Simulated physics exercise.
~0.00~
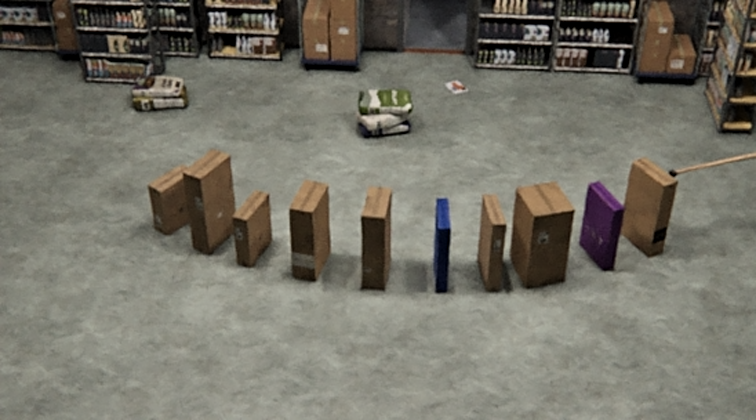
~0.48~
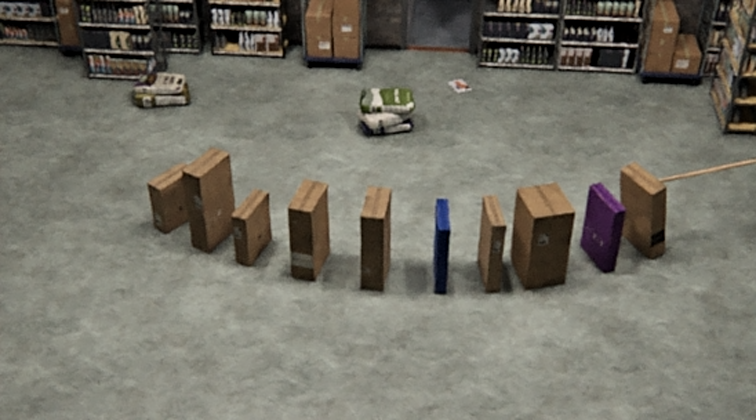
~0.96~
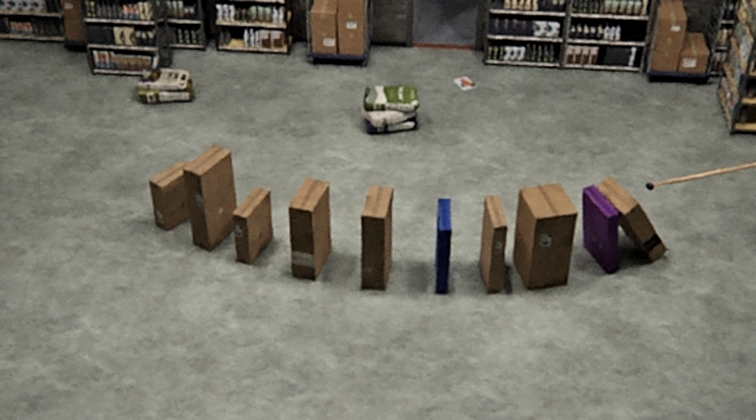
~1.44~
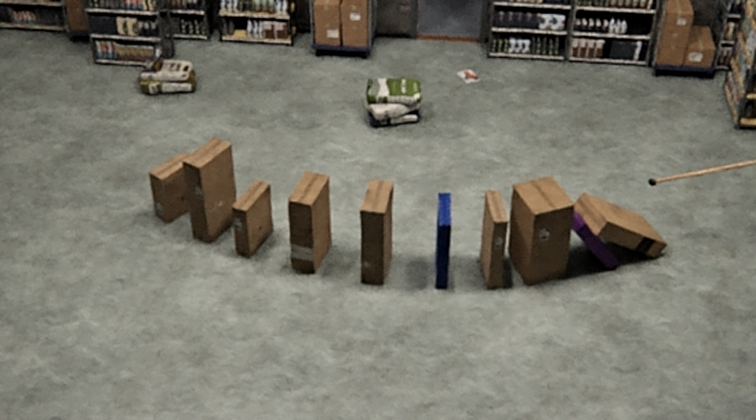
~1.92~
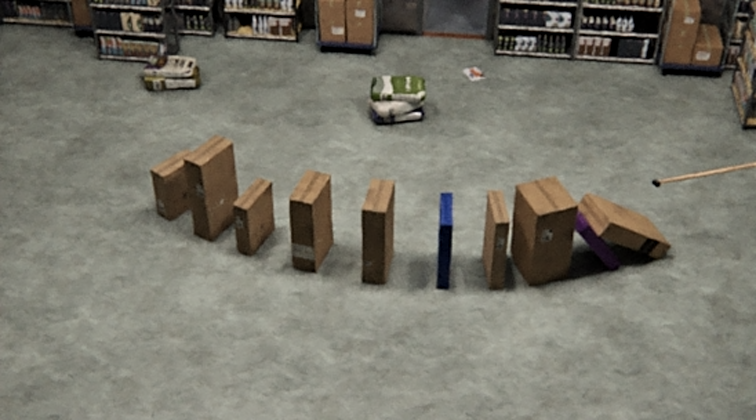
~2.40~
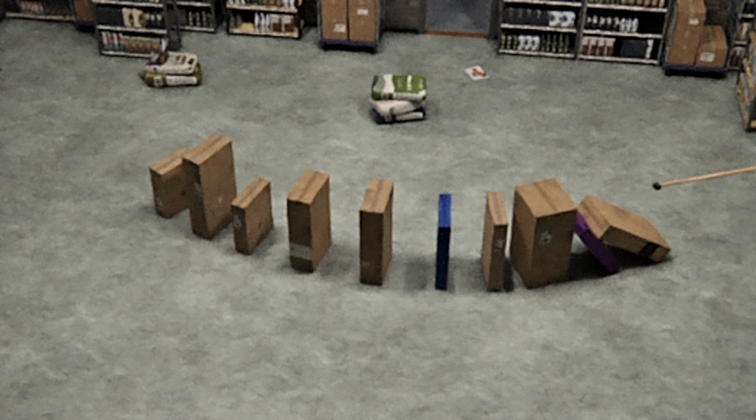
A pole tips the rightmost carton onto the purple one, which leans against a large upright box.
